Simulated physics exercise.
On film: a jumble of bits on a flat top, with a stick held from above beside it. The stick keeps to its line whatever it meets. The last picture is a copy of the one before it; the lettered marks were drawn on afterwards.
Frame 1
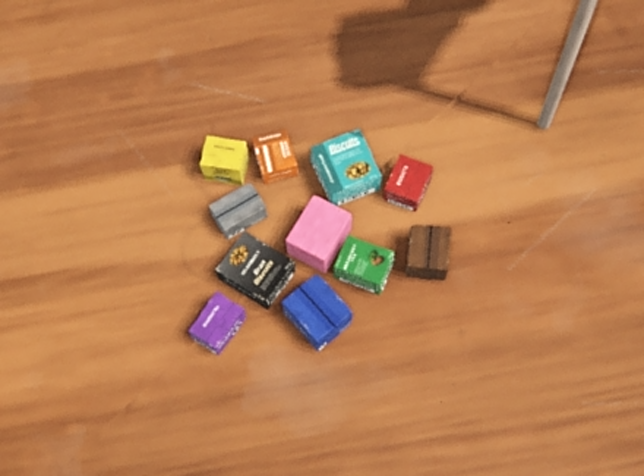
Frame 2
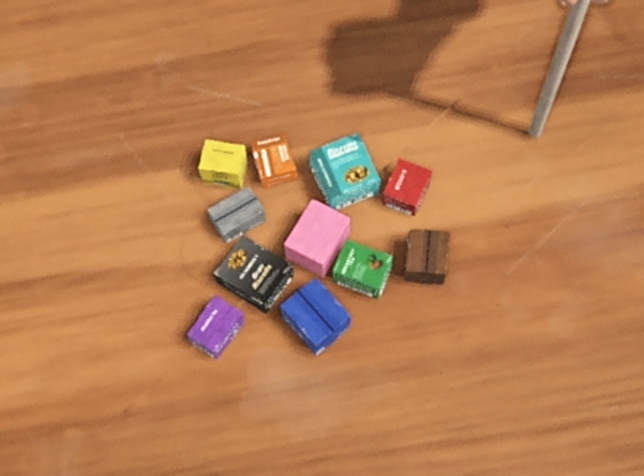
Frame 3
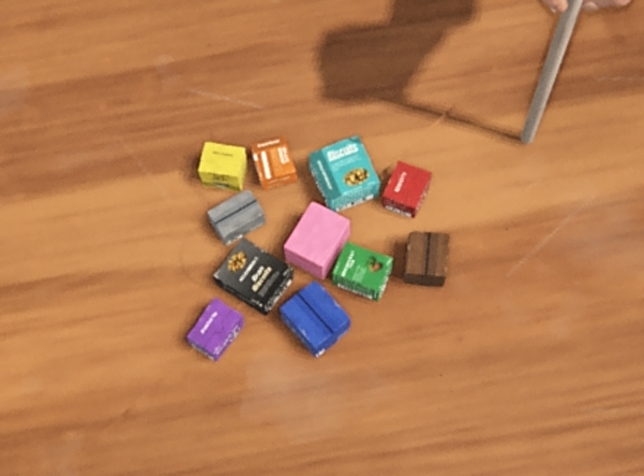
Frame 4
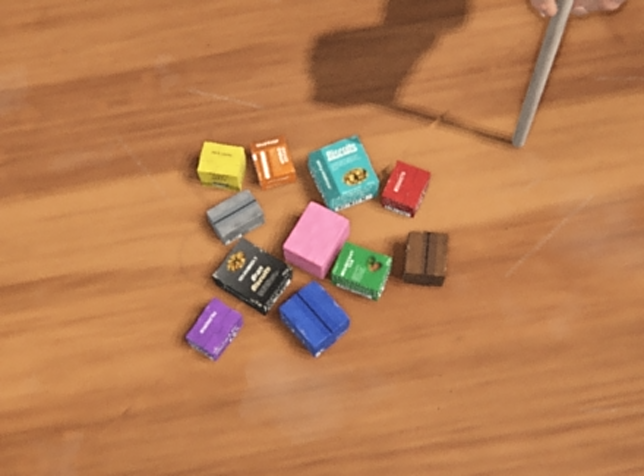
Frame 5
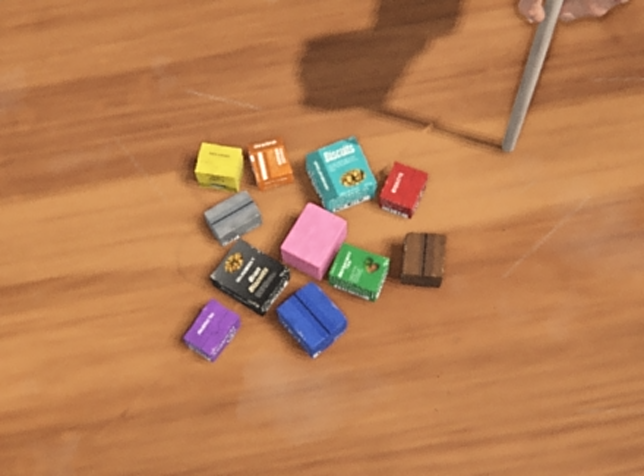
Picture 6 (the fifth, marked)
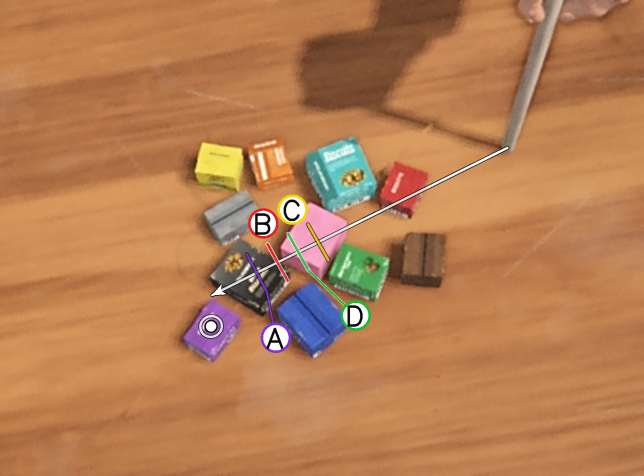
At first, a jumble of small coloured boxes and packets sits around a pink block on a wooden surface, with a thin stick held from above at the upper right. The stick's tip then shifts gradually left and slightly down, fingers coming into view at its top, while the boxes stay clustered, untouched.
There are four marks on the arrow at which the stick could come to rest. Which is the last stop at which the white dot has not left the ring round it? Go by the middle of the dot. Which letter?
As far as tick C.
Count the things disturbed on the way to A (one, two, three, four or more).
In all, four or more.
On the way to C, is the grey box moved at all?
No.
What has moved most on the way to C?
It is the red packet.
On the marked copy, A at (256, 273); B at (278, 263); C at (318, 242); D at (298, 252); the arrow from (508, 148) to (212, 295); the white dot at (211, 327).
Following C. Soon after the start, foot of the stick (440, 182).
Later, foot of the stick (371, 217); red packet (347, 206); turquoise packet (311, 175).
In the end, foot of the stick (318, 243); red packet (317, 211); turquoise packet (292, 167); the dot is still in its ring.
As for the rest, A shifts the dotted thing to (163, 379); B shifts the dotted thing to (179, 361); D shifts the dotted thing to (195, 346).
